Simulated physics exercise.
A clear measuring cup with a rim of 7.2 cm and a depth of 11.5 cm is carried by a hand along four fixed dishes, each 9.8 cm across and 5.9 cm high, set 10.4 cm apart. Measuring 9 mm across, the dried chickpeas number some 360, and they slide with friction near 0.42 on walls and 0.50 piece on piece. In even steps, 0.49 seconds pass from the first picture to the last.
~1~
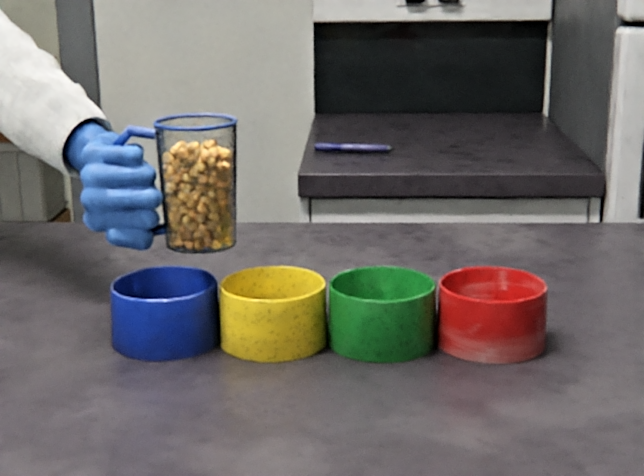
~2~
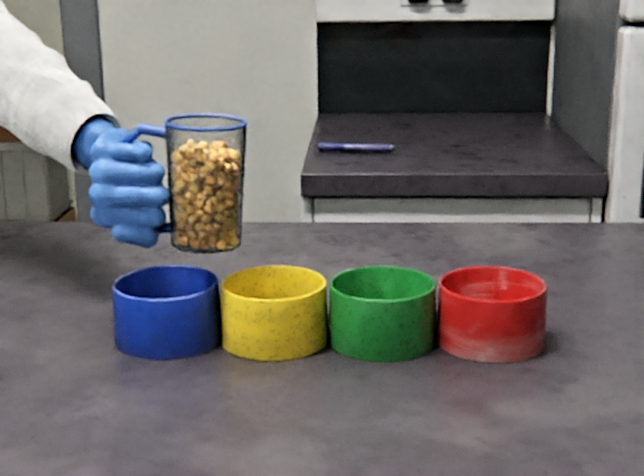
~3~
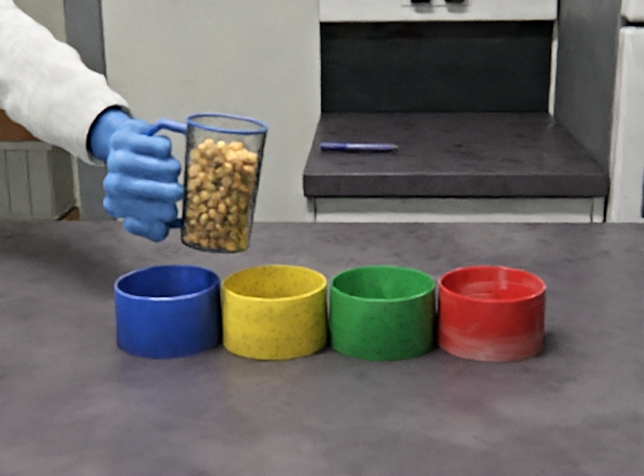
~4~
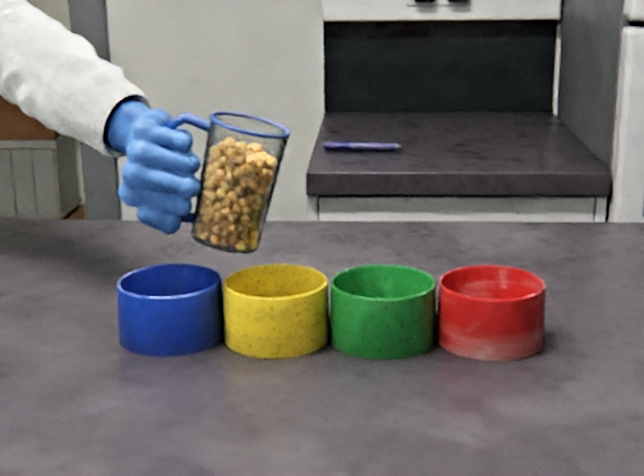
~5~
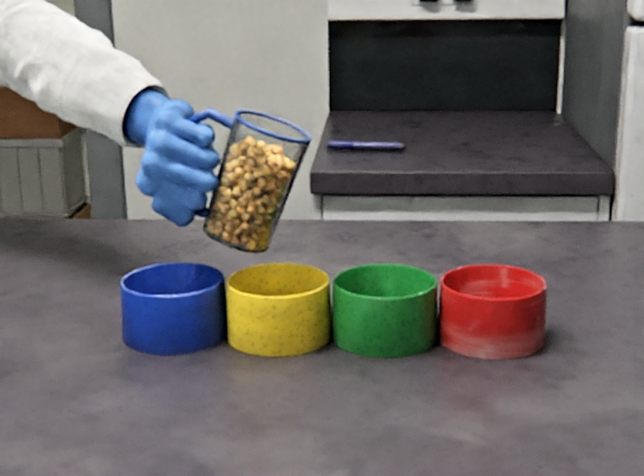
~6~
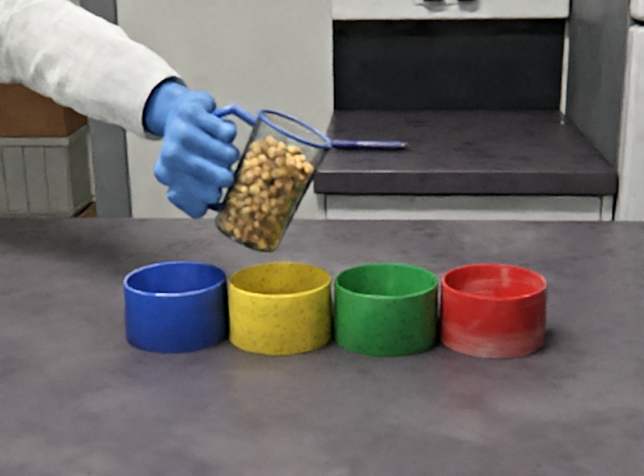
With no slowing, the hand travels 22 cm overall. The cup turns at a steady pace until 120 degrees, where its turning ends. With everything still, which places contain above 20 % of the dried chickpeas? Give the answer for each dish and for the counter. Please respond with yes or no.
Red dish yes, blue dish no, green dish no, yellow dish no, counter no.
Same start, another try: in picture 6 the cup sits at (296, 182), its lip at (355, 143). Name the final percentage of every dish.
Red 100; blue 0; green 0; yellow 0.
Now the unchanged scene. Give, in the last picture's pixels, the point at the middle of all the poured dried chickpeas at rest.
Once everything settles, the centre is around (501, 310).
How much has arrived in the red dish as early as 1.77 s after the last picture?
About 80 percent.
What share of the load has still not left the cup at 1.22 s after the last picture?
Roughly 95 per cent.
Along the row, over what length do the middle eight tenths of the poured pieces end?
Roughly 6 cm of the row.
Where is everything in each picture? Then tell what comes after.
The first picture shows cup at (199, 183), tilt 0 degrees, lip at (235, 122), moved 0.0 cm; middle of the pieces at (198, 196); blue dish at (164, 283); yellow dish at (273, 284); green dish at (382, 284); red dish at (493, 284).
The second picture shows cup at (206, 184), tilt 2 degrees, lip at (245, 124), moved 0.6 cm; middle of the pieces at (205, 196).
The third picture shows cup at (221, 184), tilt 8 degrees, lip at (266, 129), moved 1.9 cm; middle of the pieces at (219, 196).
The fourth picture shows cup at (237, 183), tilt 14 degrees, lip at (288, 134), moved 3.3 cm; middle of the pieces at (234, 195).
The fifth picture shows cup at (254, 183), tilt 20 degrees, lip at (310, 140), moved 4.6 cm; middle of the pieces at (249, 194).
The sixth picture shows cup at (270, 182), tilt 26 degrees, lip at (330, 146), moved 6.0 cm; middle of the pieces at (264, 193); blue dish at (175, 278); yellow dish at (280, 279); green dish at (386, 280); red dish at (494, 281).
Then, 0.73 s after the last picture, tilt 70 degrees; cup holds 100 %.
Then, 1.22 s after the last picture, tilt 99 degrees; cup holds 95 %.
Then, 1.77 s after the last picture, tilt 120 degrees; cup holds 20 %, red 80 %.
In the end, red 100 %, blue 0 %, green 0 %, yellow 0 %, counter 0 %.
